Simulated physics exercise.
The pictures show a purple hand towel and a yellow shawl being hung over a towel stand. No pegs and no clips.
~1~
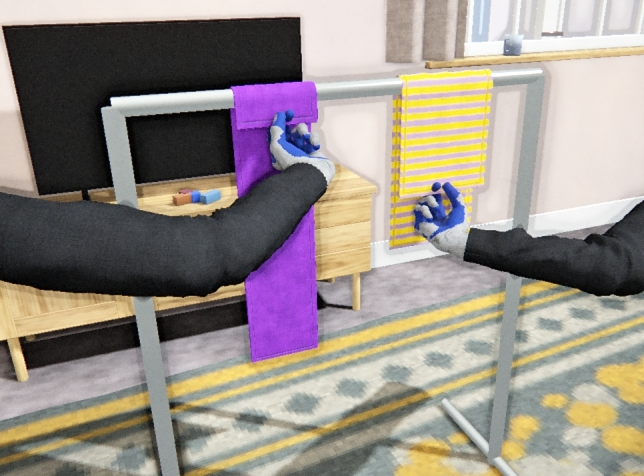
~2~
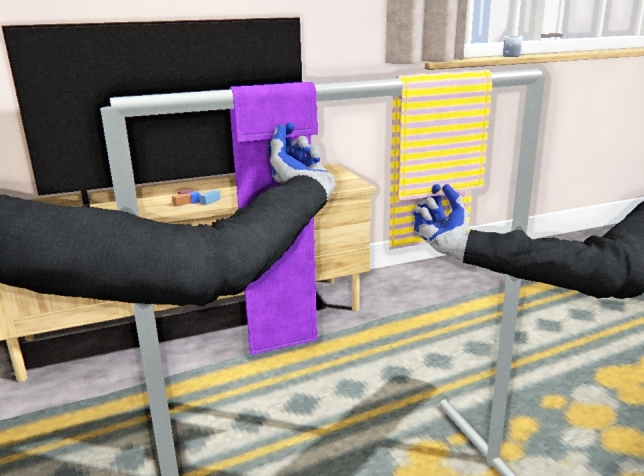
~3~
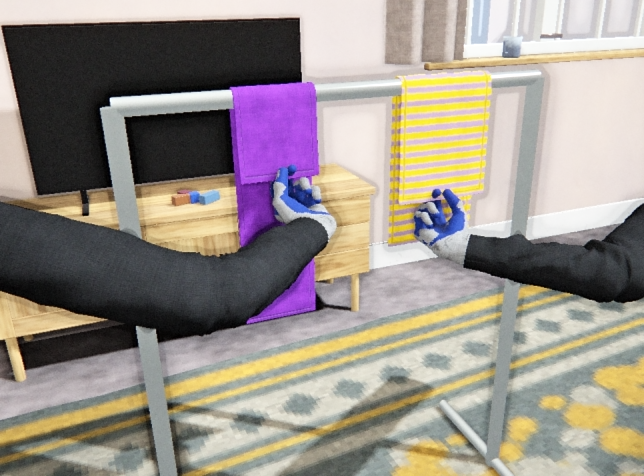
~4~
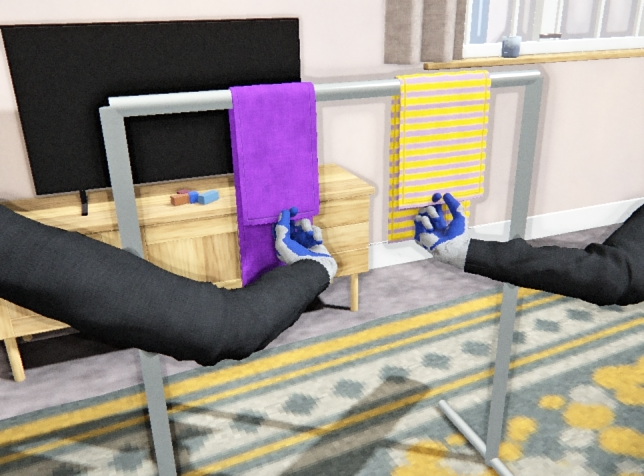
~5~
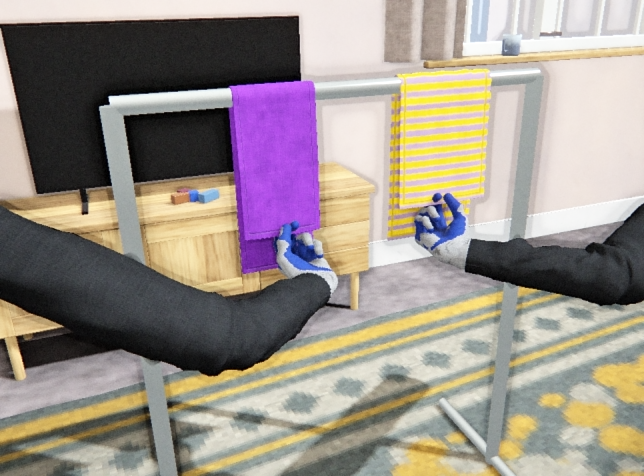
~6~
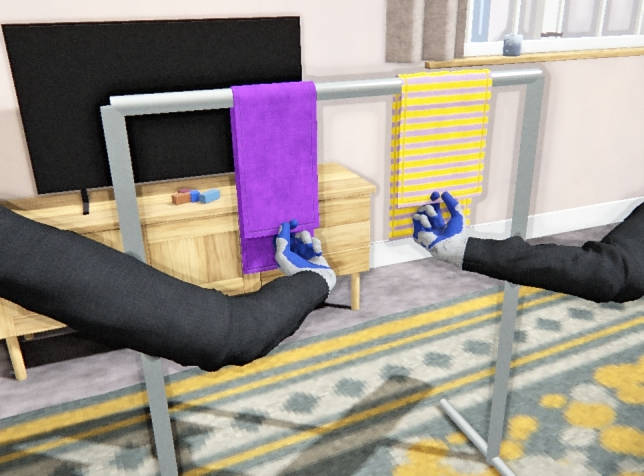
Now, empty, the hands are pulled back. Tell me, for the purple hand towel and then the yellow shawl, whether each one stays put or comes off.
Outcome: The purple hand towel remains, the yellow shawl remains.
Then, 0.38 s later than the last view, hand towel at rest on the rail; shawl at rest on the rail.
Finally, hand towel at rest on the rail; shawl at rest on the rail. The purple hand towel stays on and the yellow shawl hangs there.
